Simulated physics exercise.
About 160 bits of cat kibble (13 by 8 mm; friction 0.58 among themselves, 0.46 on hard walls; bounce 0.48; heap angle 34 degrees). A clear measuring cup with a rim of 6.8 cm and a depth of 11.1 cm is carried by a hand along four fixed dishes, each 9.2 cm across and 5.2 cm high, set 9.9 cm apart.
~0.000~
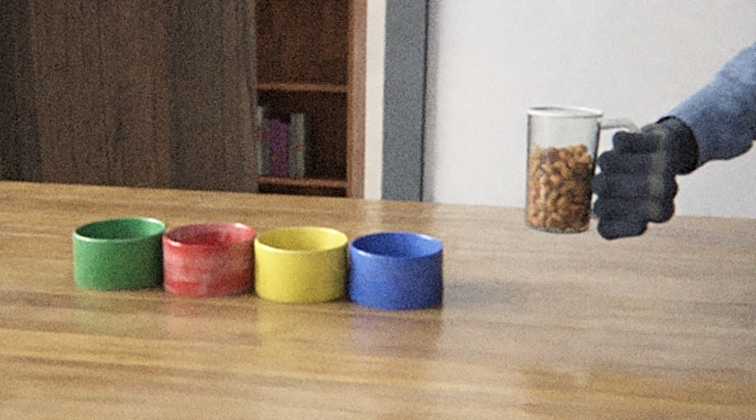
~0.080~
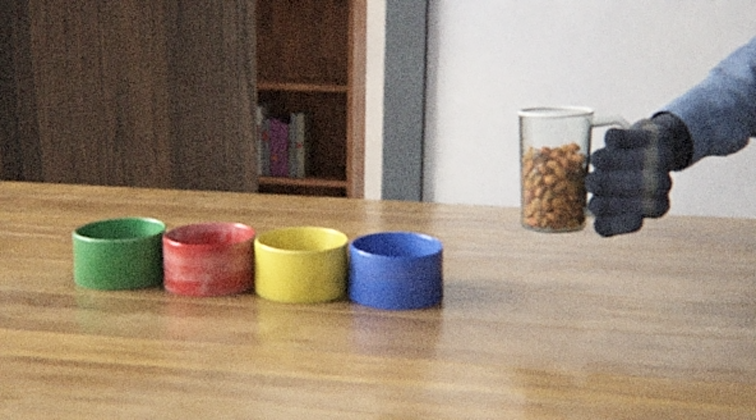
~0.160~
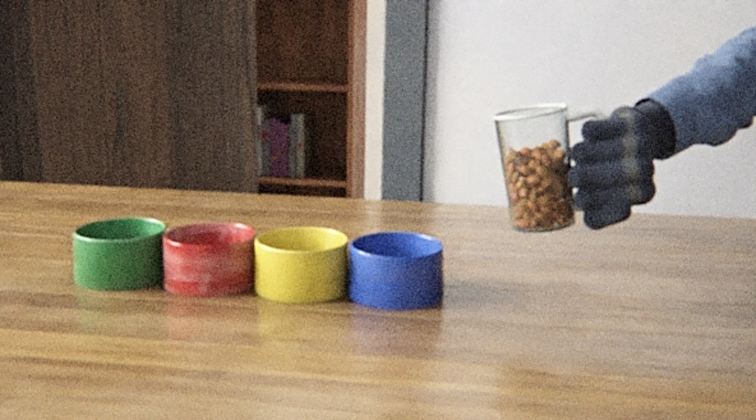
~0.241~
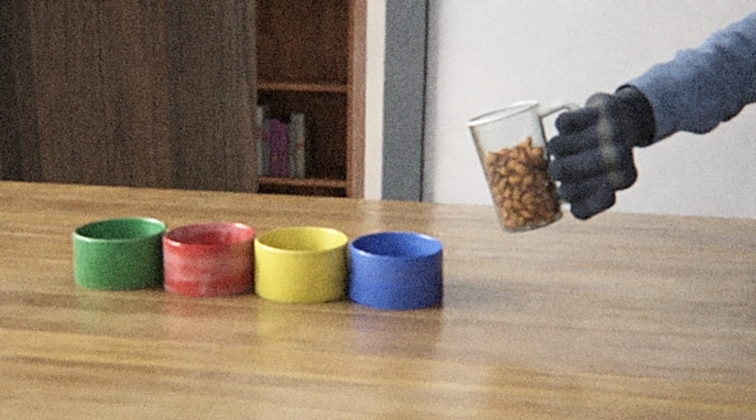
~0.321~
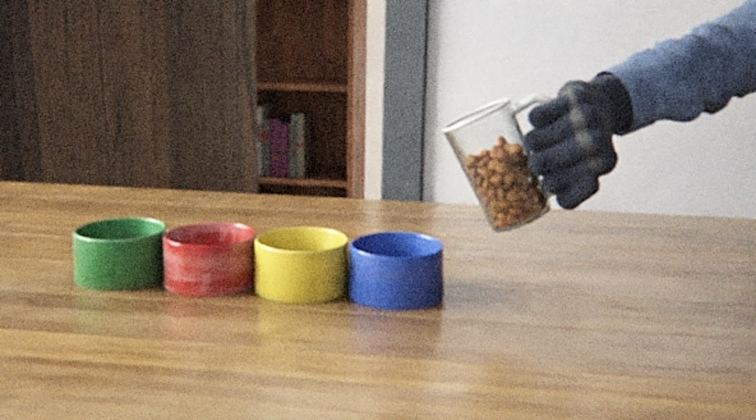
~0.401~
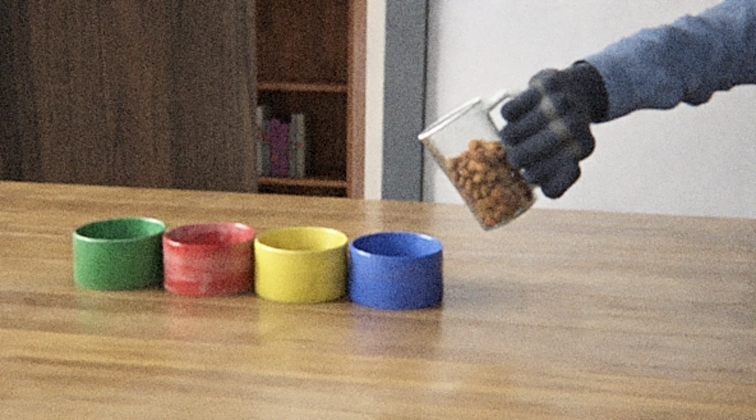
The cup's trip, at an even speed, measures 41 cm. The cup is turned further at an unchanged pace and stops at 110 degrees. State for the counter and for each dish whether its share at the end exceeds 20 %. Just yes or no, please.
In short: Red dish yes, blue dish no, green dish yes, yellow dish no, counter no.
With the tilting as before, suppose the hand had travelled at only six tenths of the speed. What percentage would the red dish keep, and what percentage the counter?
Shares: Red 30, counter 0.
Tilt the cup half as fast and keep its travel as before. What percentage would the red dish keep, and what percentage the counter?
Then the red dish would get 0 and the counter 0.
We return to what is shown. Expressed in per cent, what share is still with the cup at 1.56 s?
Load share: Near 60 percent.
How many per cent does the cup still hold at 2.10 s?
Some 25 per cent of the load.
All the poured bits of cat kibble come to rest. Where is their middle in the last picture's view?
Resting centre estimate: Around (133, 263).
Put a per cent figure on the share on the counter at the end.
Around 5 percent, I'd guess.
After 1.10 s, tilt 106 degrees; cup holds 100 %.
After 1.56 s, tilt 110 degrees; cup holds 60 %, red 35 %, green 5 %.
After 2.10 s, tilt 110 degrees; cup holds 25 %, red 30 %, green 40 %.
By 3.7 s all is still; red 30 %, blue 0 %, green 55 %, yellow 0 %, counter 5 %, cup 10 %.
